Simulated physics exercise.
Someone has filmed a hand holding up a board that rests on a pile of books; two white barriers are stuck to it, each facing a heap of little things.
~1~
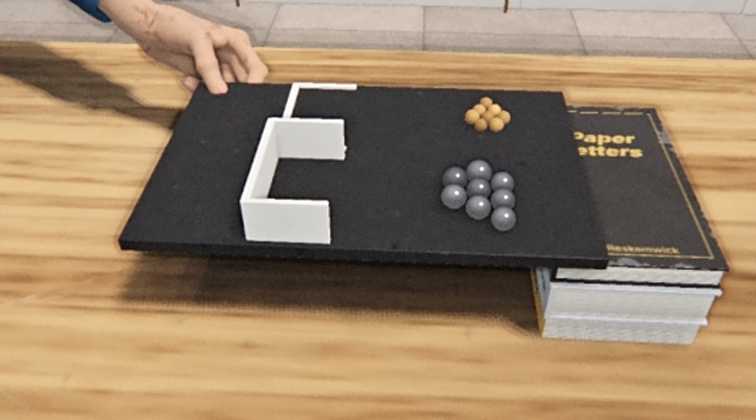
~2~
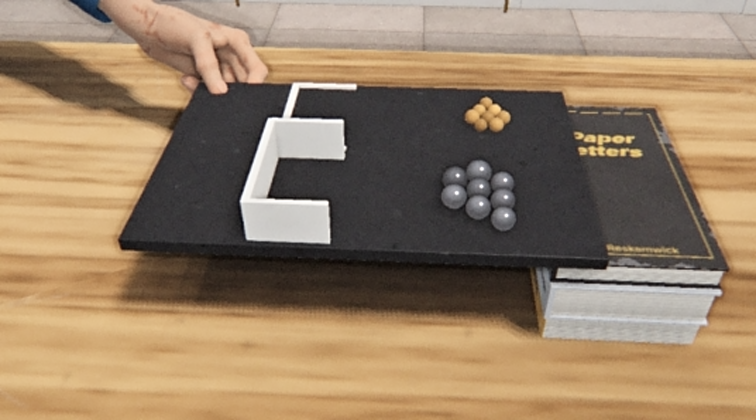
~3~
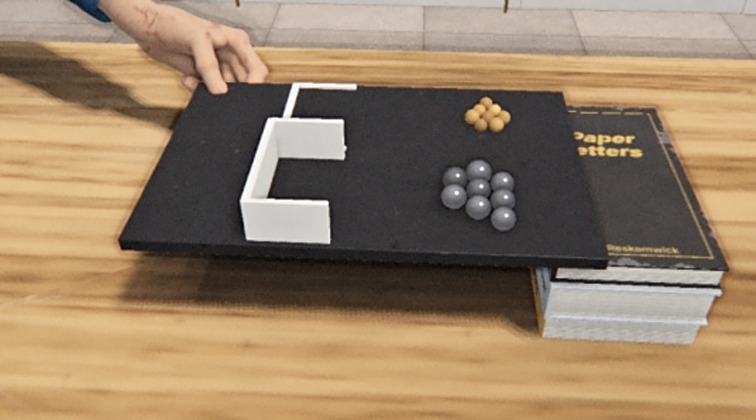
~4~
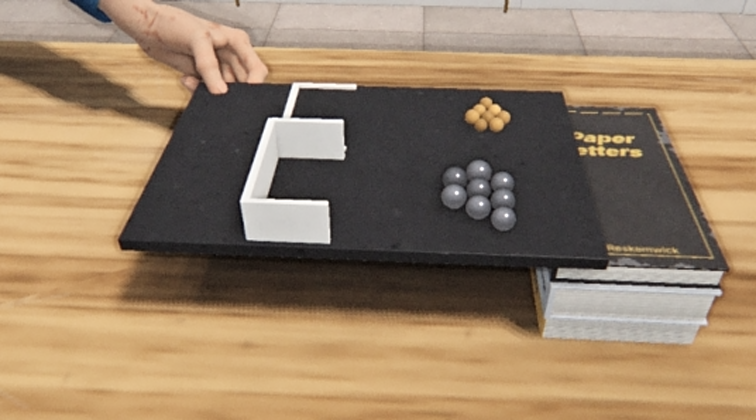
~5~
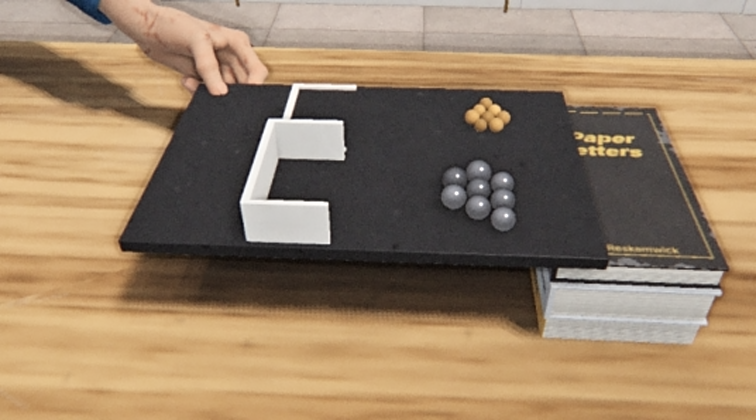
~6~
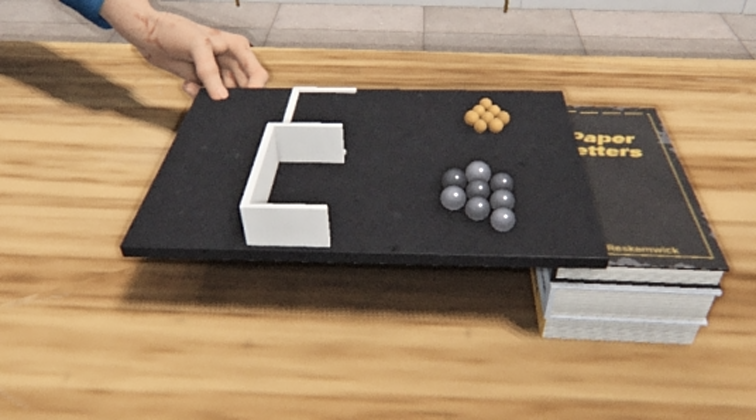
A hand holding a black board level against stacked books, barely lowering its end, while steel balls and wooden beads stay still.
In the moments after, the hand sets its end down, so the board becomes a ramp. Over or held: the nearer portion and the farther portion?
Here the nearer portion piles up behind the barrier, and the farther portion jumps the barrier.
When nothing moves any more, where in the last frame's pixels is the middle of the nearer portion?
At about (289, 237).
Then, 0.22 s past the last view, board sloping at 6°; nearer portion where it was; farther portion where it was.
Then, 0.51 s past the last view, board sloping at 14°; nearer portion on its way down; farther portion on its way down.
Then, 0.81 s past the last view, board resting at 16°; nearer portion has reached its bar; farther portion about a third past its bar.
Finally, board resting at 16°; nearer portion gathered behind its bar; farther portion all past its bar.
